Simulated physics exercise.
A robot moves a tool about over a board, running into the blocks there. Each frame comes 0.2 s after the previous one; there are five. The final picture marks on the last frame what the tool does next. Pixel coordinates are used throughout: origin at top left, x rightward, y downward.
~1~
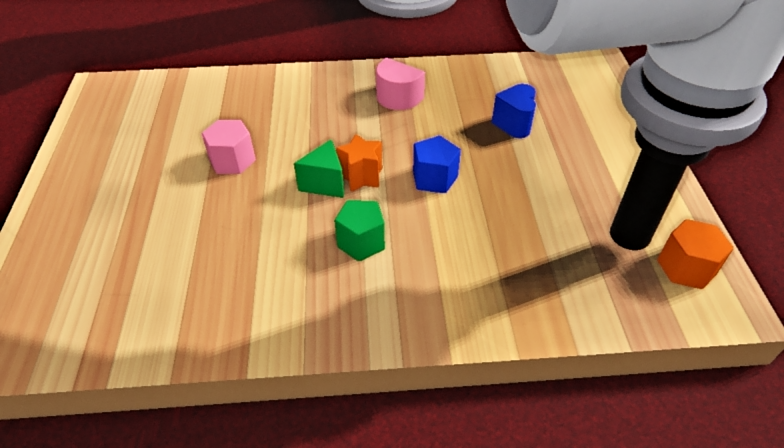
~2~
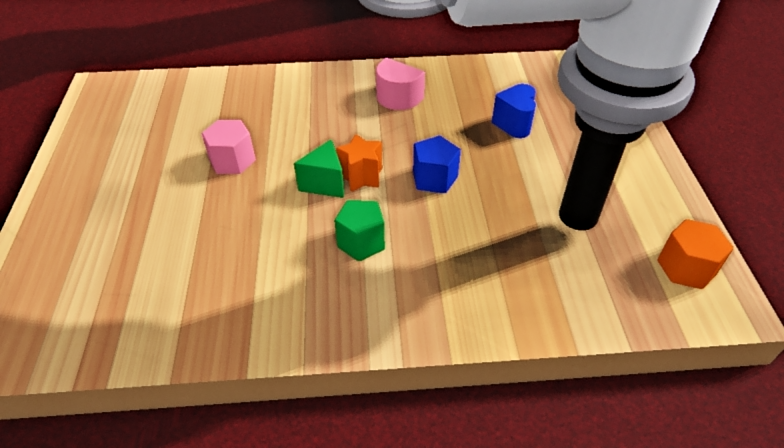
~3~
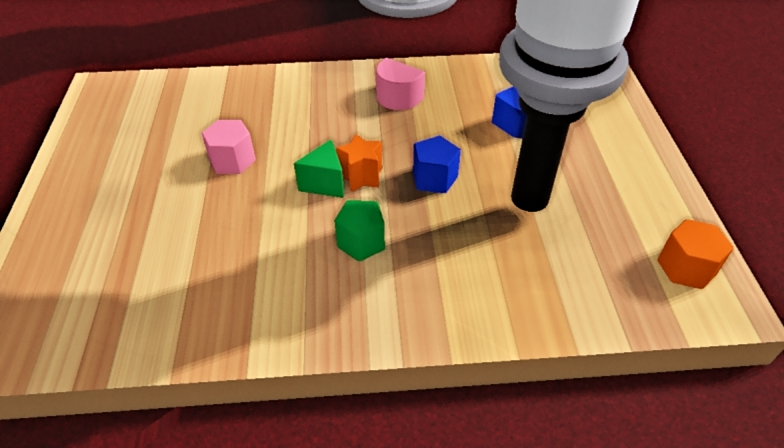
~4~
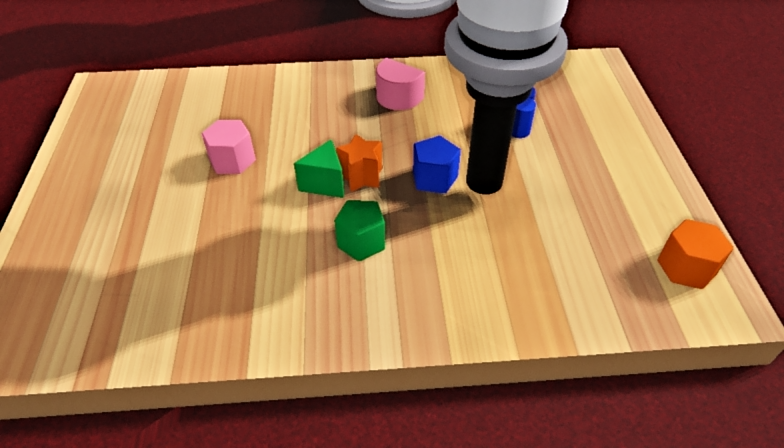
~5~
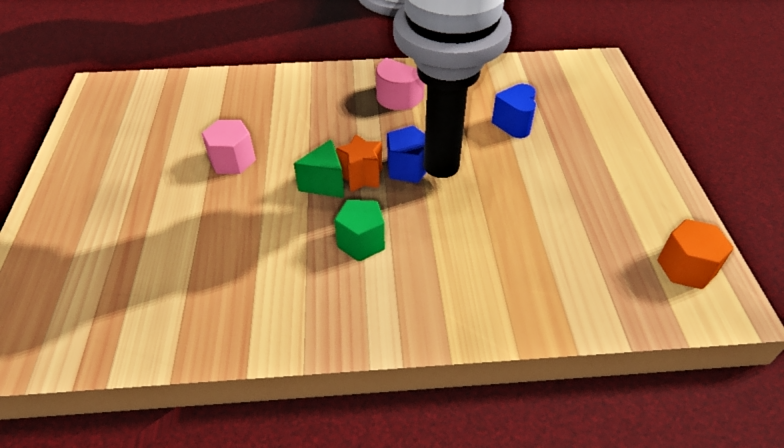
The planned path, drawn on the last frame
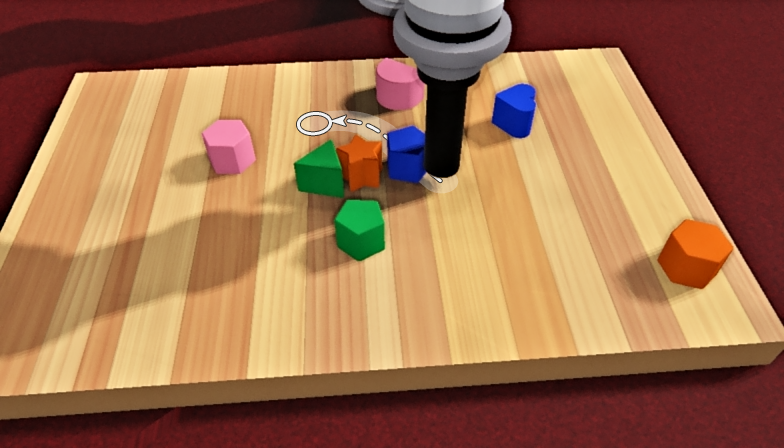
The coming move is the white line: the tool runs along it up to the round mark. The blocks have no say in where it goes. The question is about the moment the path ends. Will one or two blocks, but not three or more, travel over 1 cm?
My answer is yes.
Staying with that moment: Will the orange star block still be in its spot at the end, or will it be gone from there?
By the last moment of the path, the orange star block has shifted.
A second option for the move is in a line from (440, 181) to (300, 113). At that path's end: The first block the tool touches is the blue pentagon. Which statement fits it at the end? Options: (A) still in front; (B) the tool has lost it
The answer is A.
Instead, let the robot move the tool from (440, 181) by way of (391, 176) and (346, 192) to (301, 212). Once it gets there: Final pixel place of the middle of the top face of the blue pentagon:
Most likely (377, 123).
The line goes from (440, 181) through (403, 150) and (366, 125) to (314, 123).
What follows on the original path. One third of the way, tool at (403, 136); green triangular piece at (317, 159); orange star block at (349, 141), turned 55° anticlockwise; blue pentagon at (367, 116), turned 25° anticlockwise.
Two thirds of the way, tool at (365, 110); green triangular piece at (317, 159); orange star block at (348, 141), turned 65° anticlockwise; blue pentagon at (325, 103), turned 80° anticlockwise.
At the end, tool at (313, 109); green triangular piece at (317, 159); orange star block at (348, 141), turned 65° anticlockwise; pink half-round block unmoved; blue pentagon at (284, 113), turned 140° anticlockwise.
